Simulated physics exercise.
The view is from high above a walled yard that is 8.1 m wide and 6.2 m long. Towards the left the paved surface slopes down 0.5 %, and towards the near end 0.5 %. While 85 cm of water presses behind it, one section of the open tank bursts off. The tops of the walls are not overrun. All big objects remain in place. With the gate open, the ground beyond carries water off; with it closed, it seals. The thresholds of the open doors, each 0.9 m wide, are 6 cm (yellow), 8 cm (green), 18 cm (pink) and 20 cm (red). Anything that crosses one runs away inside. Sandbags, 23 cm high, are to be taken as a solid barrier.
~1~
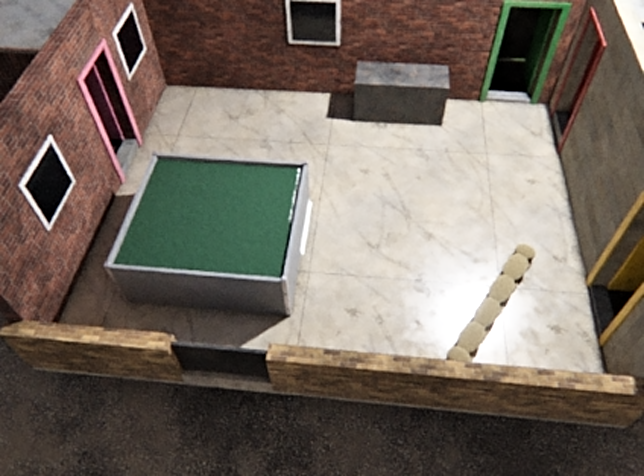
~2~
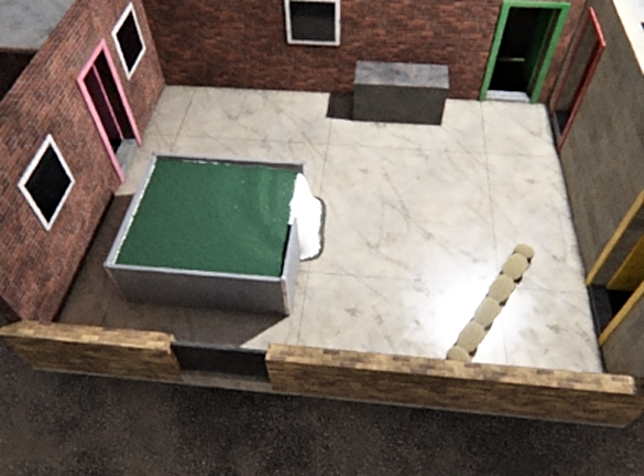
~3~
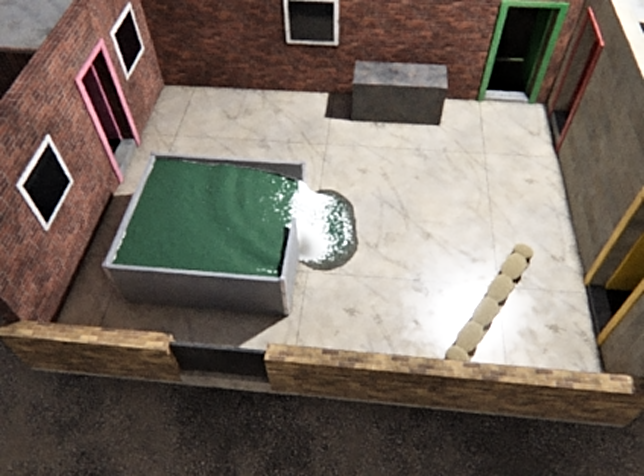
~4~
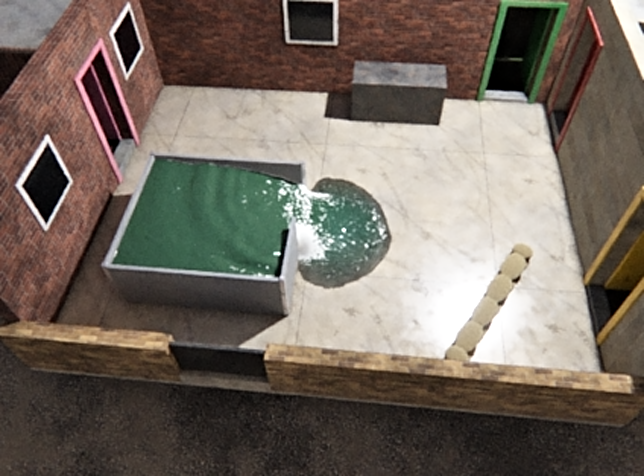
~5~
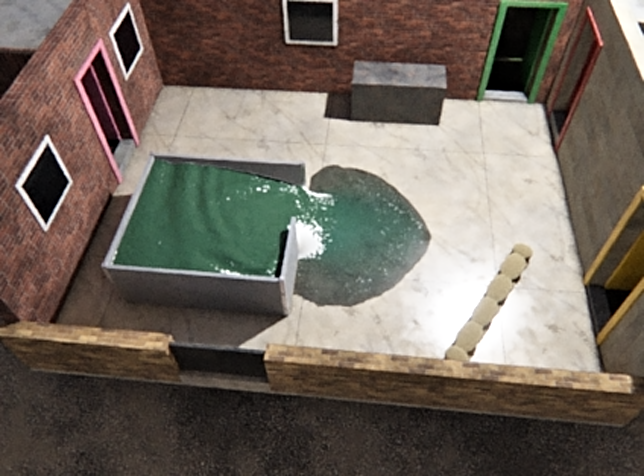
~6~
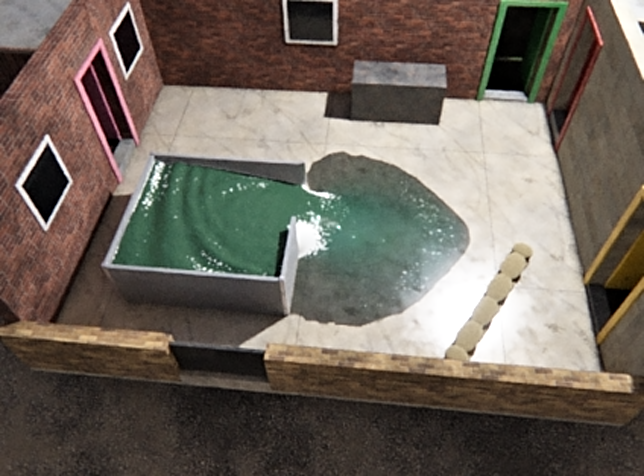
A walled yard with a pale marble-like floor and brick walls is seen from high above by a still camera. An open grey tank of green water sits at left, with a pink doorframe behind it, a grey block and green doorframe at the back, and a slanting row of tan rounded shapes at right. Water bursts through the tank's right side, foaming white, and spreads rightward in a widening dark-green pool while ripples cross the tank.
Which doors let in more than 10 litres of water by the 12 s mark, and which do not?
By then, the yellow door lets in more than that, the green door lets in more than that, the pink door does not, the red door lets in more than that.
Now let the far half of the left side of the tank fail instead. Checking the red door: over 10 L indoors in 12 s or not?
Against that limit: Red short of it.
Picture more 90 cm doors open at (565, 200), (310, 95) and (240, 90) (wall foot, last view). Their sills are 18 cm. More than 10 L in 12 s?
Check each in turn: The first succeeds, the second fails, the third fails.
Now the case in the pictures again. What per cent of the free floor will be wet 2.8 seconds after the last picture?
About 55 per cent.
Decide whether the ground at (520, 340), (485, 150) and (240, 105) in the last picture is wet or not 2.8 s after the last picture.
Point 1: Reached; point 2: Reached; point 3: Unreached.
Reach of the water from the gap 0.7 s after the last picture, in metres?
Roughly 4.6 metres out.
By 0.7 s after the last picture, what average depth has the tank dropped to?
It averages close to 62 cm.
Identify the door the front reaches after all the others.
It would be the pink one.
Then, 0.7 s after the last picture water covers 35 % of the floor and is deepest (48 cm) near (310, 222); yellow door not reached, green door not reached, pink door not reached, red door not reached.
Then, 1.5 s after the last picture water covers 50 % of the floor and is deepest (40 cm) near (562, 207); yellow door 3 cm at the sill, 0 L in, green door 9 cm at the sill, 0 L in, pink door not reached, red door 23 cm at the sill, 0 L in.
Then, 2.8 s after the last picture water covers 55 % of the floor and is deepest (36 cm) near (544, 118); yellow door 7 cm at the sill, 1 L in, green door 27 cm at the sill, 98 L in, pink door not reached, red door 30 cm at the sill, 22 L in.
Then, 6.3 s after the last picture water covers 80 % of the floor and is deepest (20 cm) near (590, 337); yellow door 15 cm at the sill, 14 L in, green door 18 cm at the sill, 384 L in, pink door not reached, red door 16 cm at the sill, 52 L in.
Then, 11.3 s after the last picture water covers 95 % of the floor and is deepest (18 cm) near (46, 346); yellow door 11 cm at the sill, 124 L in, green door 10 cm at the sill, 447 L in, pink door 9 cm at the sill, 0 L in, red door 10 cm at the sill, 53 L in.
